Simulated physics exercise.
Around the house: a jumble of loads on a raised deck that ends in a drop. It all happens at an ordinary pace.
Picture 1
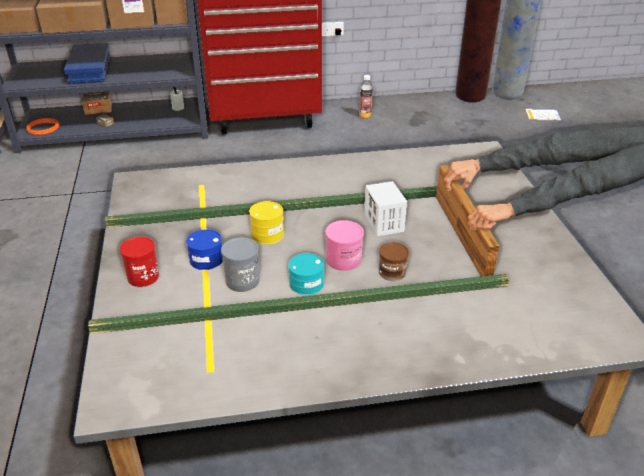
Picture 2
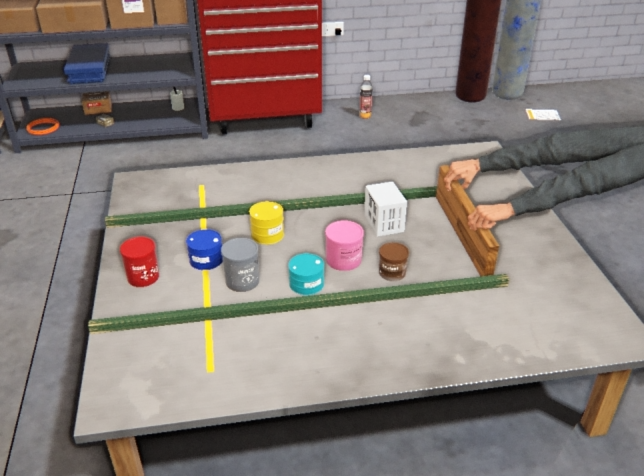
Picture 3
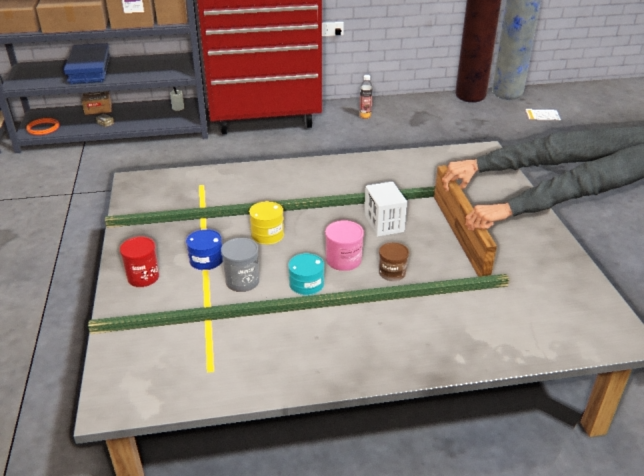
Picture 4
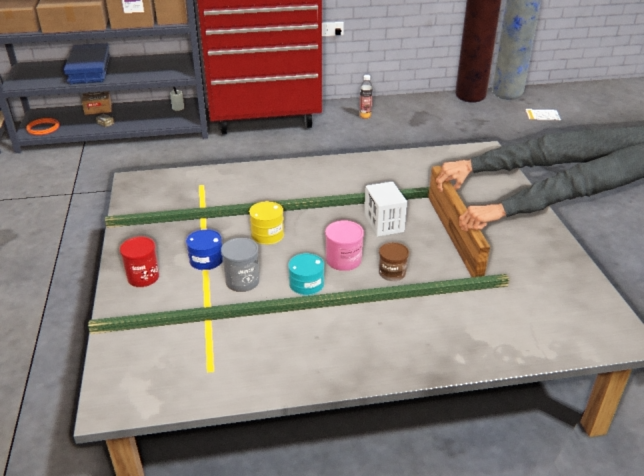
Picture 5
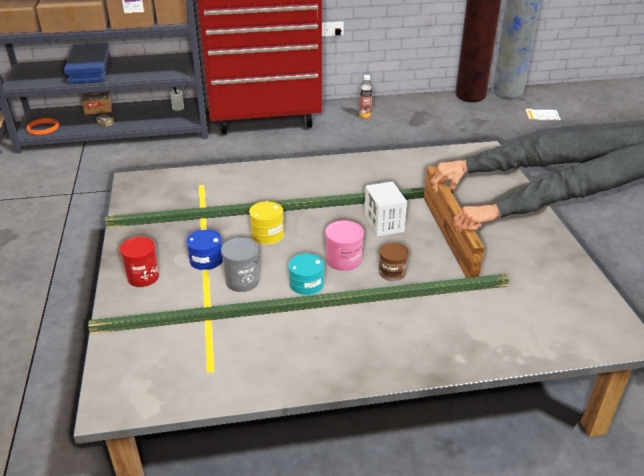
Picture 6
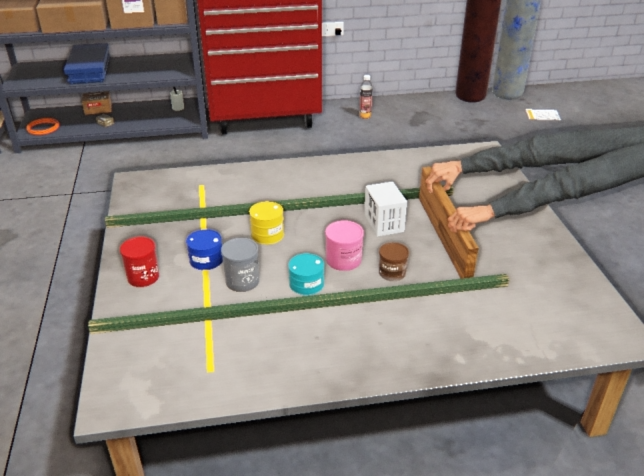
A pale table with wooden legs stands in a garage-like room, seen from above at an angle, with a red drawer cabinet and loaded shelves behind. Between two green rails sit red, blue, grey, yellow, teal, pink and brown containers and a white crate, with yellow tape crossing at left. Two grey-sleeved arms slide a wooden plank slightly leftward; the containers and camera stay still.
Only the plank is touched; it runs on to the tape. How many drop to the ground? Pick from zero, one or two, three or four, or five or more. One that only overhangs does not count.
In the end the number that fall off is zero.
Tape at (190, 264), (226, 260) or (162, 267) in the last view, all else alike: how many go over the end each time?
Try by try, 0, 0 and 1.
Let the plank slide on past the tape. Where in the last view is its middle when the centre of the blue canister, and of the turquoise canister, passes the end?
Near (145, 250) and (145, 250).
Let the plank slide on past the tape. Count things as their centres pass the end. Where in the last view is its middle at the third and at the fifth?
Near (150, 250) and (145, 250).
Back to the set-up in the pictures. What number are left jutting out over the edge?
That would be 0.
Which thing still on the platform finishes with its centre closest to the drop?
It is the red pail.
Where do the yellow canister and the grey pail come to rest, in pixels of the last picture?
The yellow canister at (156, 231), the grey pail at (149, 270).
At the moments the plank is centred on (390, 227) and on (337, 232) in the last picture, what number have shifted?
2 and 4.
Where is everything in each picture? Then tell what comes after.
In the first picture, red pail (140, 262); blue canister (205, 250); grey pail (241, 265); plank (464, 219); tape (205, 262).
In the second picture, blue canister (205, 250); yellow canister (267, 223).
In the third picture, grey pail (241, 265); white crate (385, 209).
In the fourth picture, red pail (140, 262); brown pail (393, 262).
In the fifth picture, blue canister (205, 250); plank (451, 221).
In the sixth picture, red pail (140, 262); blue canister (205, 250); grey pail (241, 265); plank (446, 221); tape (205, 262).
A little later, none off yet; red pail at rest near (140, 262); blue canister at rest near (205, 250); grey pail at rest near (241, 265).
When it is over, the number that fall off is zero.
